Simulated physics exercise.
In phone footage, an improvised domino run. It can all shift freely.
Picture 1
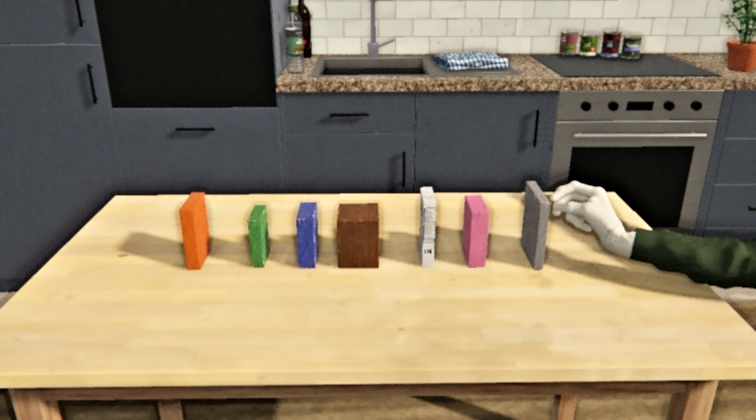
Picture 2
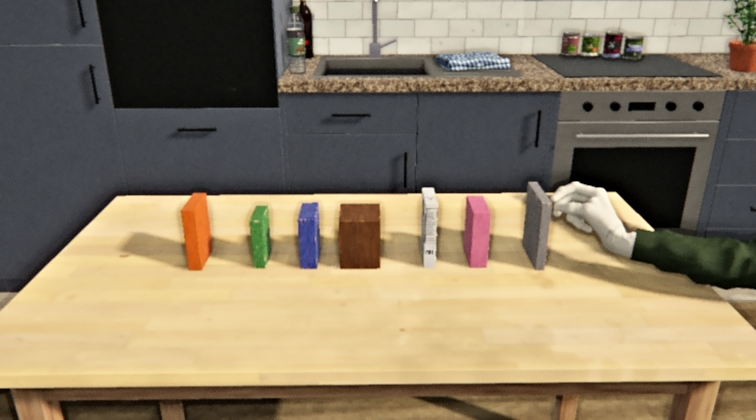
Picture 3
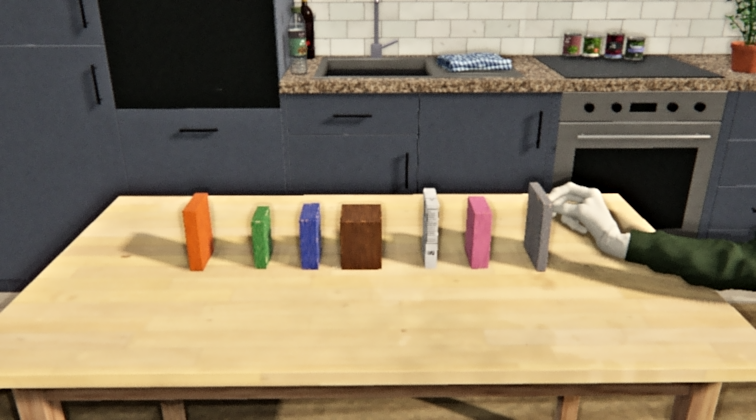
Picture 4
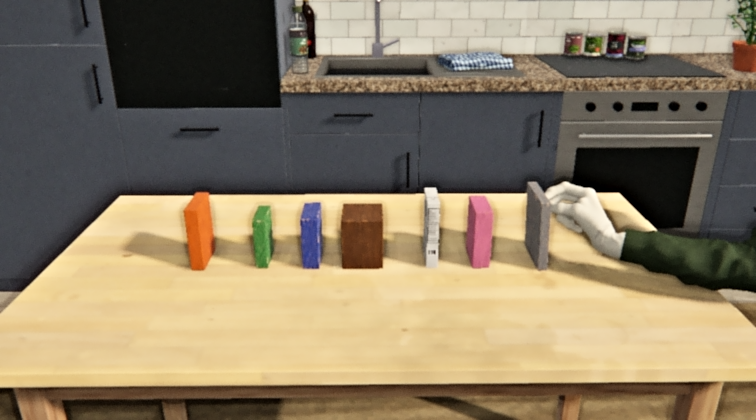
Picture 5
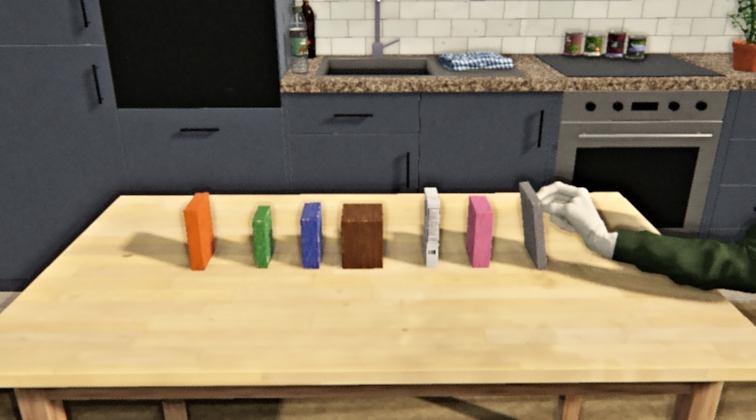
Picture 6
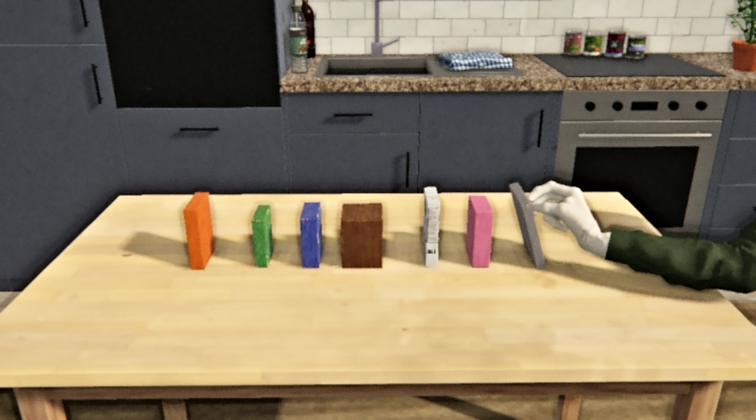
Grey board tilting left toward a pink board as a white-gloved hand pushes it, other upright blocks standing still on a wooden table.
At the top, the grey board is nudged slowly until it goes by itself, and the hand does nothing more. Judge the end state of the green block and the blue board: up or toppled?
The green block will come through standing; the blue board will come through standing.
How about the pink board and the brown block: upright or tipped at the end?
The pink board goes down; the brown block remains standing.
Then, 0.20 s on from there, grey board 55° over; pink board turned 17° from how it was put.
Then, 0.30 s on from there, grey board 71° over; pink board turned 48° from how it was put; white packet turned 18° from how it was put.
Then, 0.40 s on from there, grey board 75° over; pink board turned 66° from how it was put; white packet turned 31° from how it was put.
Then, 0.70 s on from there, grey board 75° over; pink board turned 70° from how it was put; white packet turned 29° from how it was put.
In the end, toppled on the table, pink board; moved from the start, white packet; the other 3 unmoved. At the end, from the last picture's camera, green block near (263, 236), blue board near (312, 235).
